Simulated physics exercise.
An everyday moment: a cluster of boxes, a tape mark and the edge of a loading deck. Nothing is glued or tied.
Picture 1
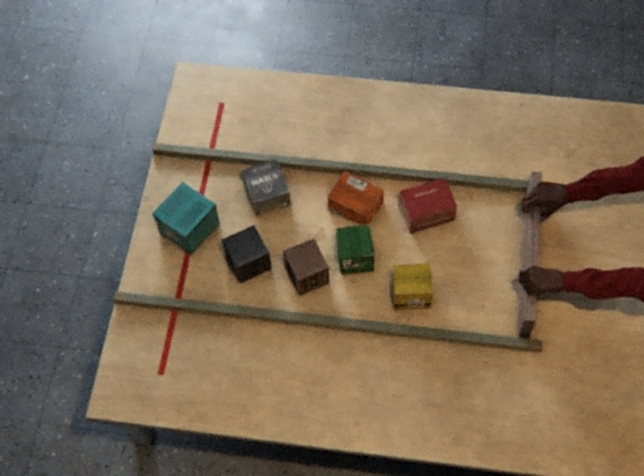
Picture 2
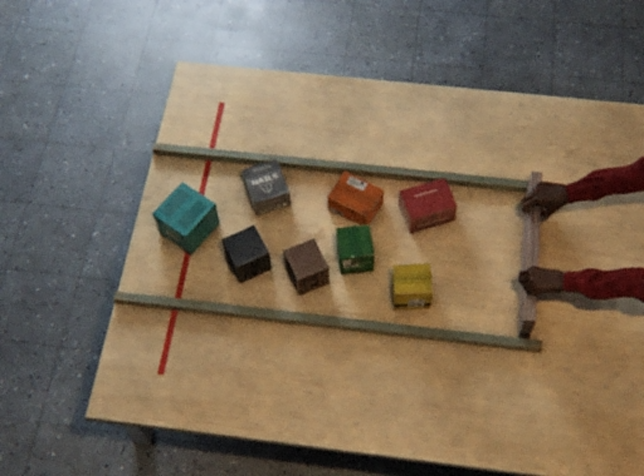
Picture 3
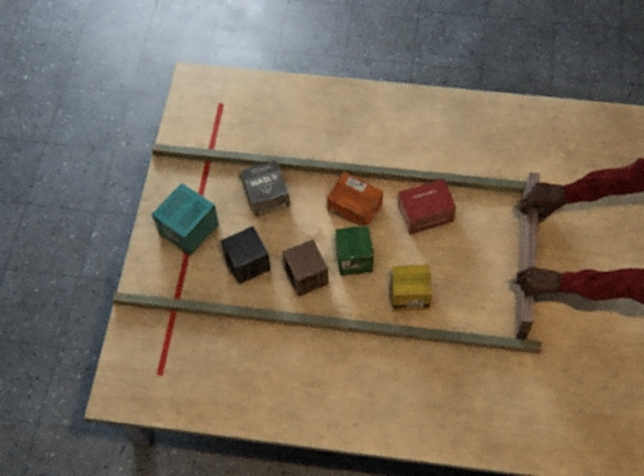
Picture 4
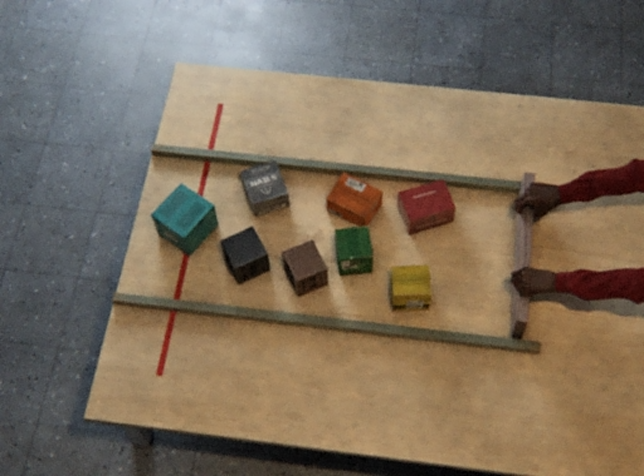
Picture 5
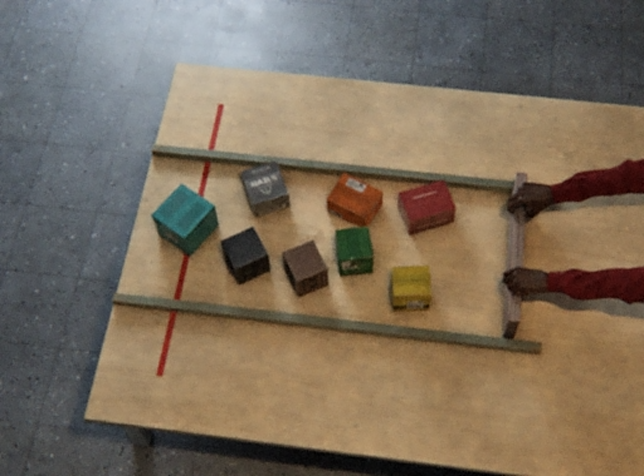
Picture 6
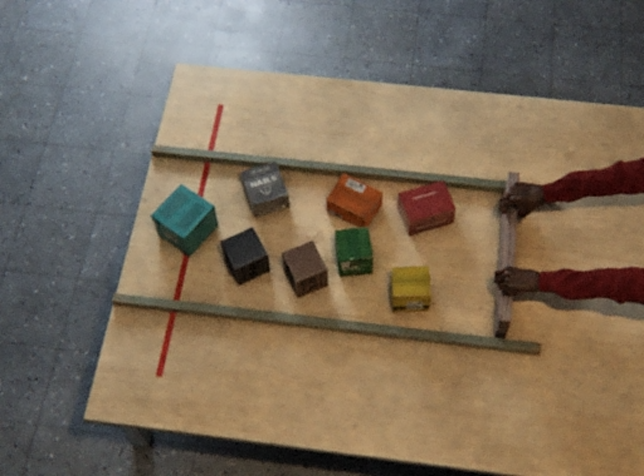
In the video, two hands in red sleeves slide a plank a short way left between two rails on a wooden surface, while the eight colored boxes ahead of it, including a turquoise one over a red line, stay still.
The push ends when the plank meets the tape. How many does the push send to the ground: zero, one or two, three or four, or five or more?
The number that fall off is three or four.
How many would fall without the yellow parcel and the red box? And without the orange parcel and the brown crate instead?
First 2, then 2.
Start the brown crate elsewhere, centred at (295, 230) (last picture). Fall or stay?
From there it stays on.
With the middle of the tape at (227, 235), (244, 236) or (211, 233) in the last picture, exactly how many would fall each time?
The counts: 1, 1 and 2.
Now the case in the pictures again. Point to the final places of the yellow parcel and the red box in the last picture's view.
The yellow parcel at (162, 265), the red box at (179, 173).
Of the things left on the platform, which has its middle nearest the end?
The brown crate.
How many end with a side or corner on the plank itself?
That makes 3.
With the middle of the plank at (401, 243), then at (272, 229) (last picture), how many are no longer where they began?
First 3, then 8.
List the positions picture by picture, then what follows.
In the first frame, turquoise tote (187, 219); black crate (247, 254); grey box (266, 187); plank (530, 254); tape (194, 229).
In the second frame, black crate (247, 254); yellow parcel (412, 287).
In the third frame, grey box (266, 188); green parcel (355, 251).
In the fourth frame, turquoise tote (186, 220); brown crate (305, 268).
In the fifth frame, black crate (246, 256); red box (426, 208).
In the sixth frame, turquoise tote (186, 221); black crate (246, 256); grey box (265, 189); plank (507, 254); tape (192, 231).
A little later, none off yet; turquoise tote at rest near (186, 221); black crate at rest near (246, 256); grey box at rest near (265, 189).
Next, none off yet; turquoise tote at rest near (186, 221); black crate shifted a little near (229, 253); grey box shifted about its own width near (223, 181).
Later still, none off yet; turquoise tote shifted about its own width near (154, 213); black crate shifted well along near (153, 259); grey box shifted well along near (151, 168).
When it is over, the number that fall off is three or four; down, orange parcel, grey box, black crate and turquoise tote.
